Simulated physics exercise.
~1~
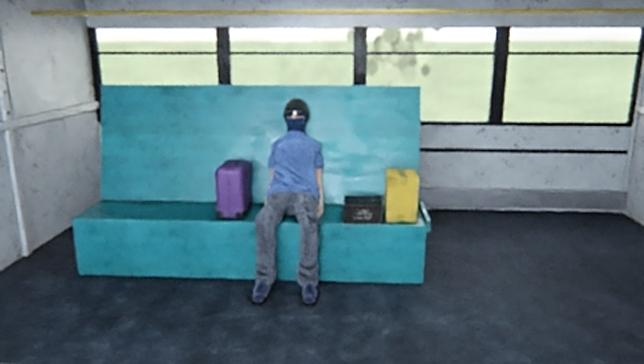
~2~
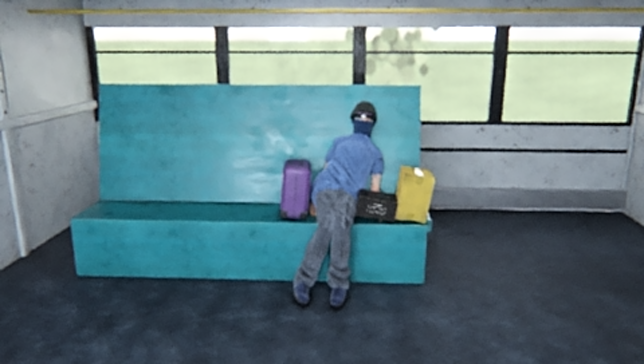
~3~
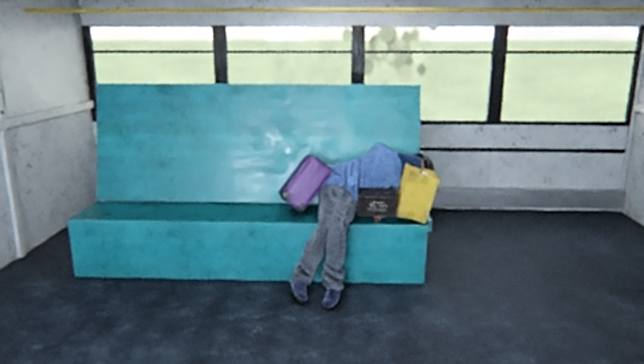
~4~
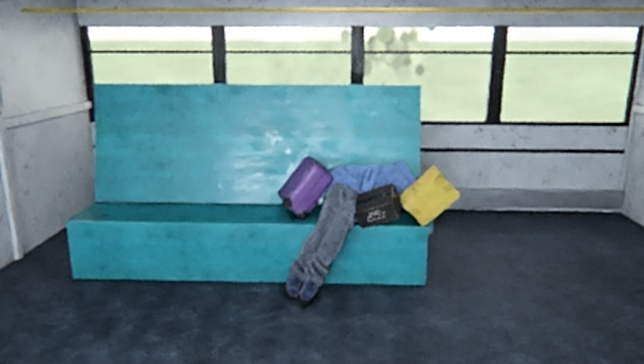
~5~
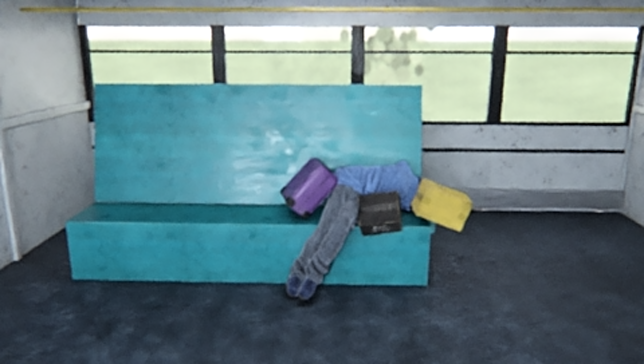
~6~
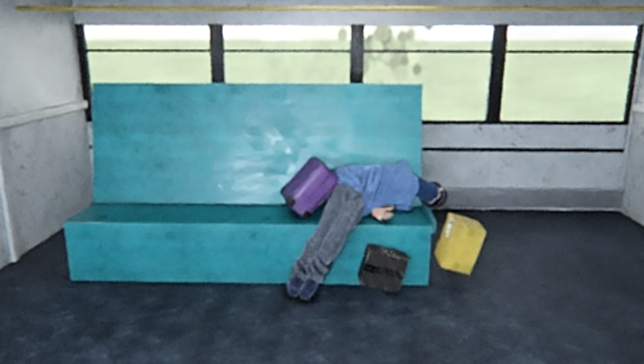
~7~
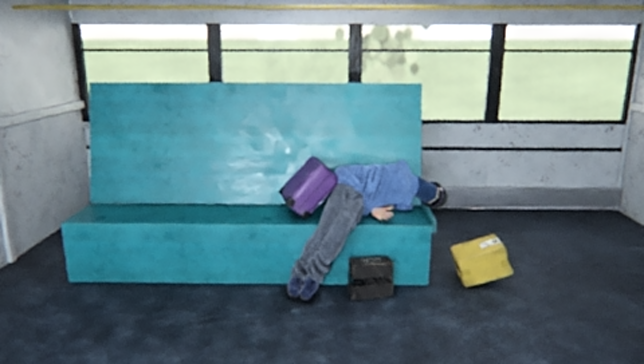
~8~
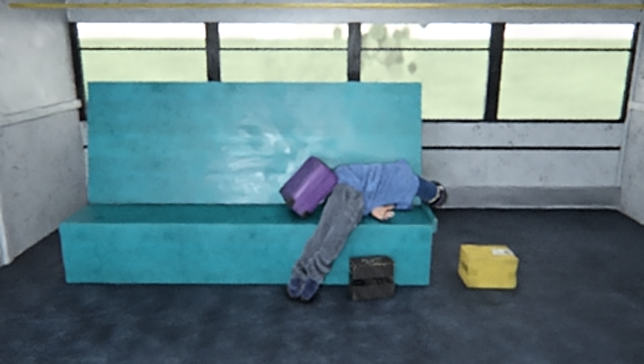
A person dozing on a teal bench between bags slid right and slumped over sideways, pushing the yellow pack and black box off onto the floor, and ended up lying limp on the seat with the purple case leaning against them.
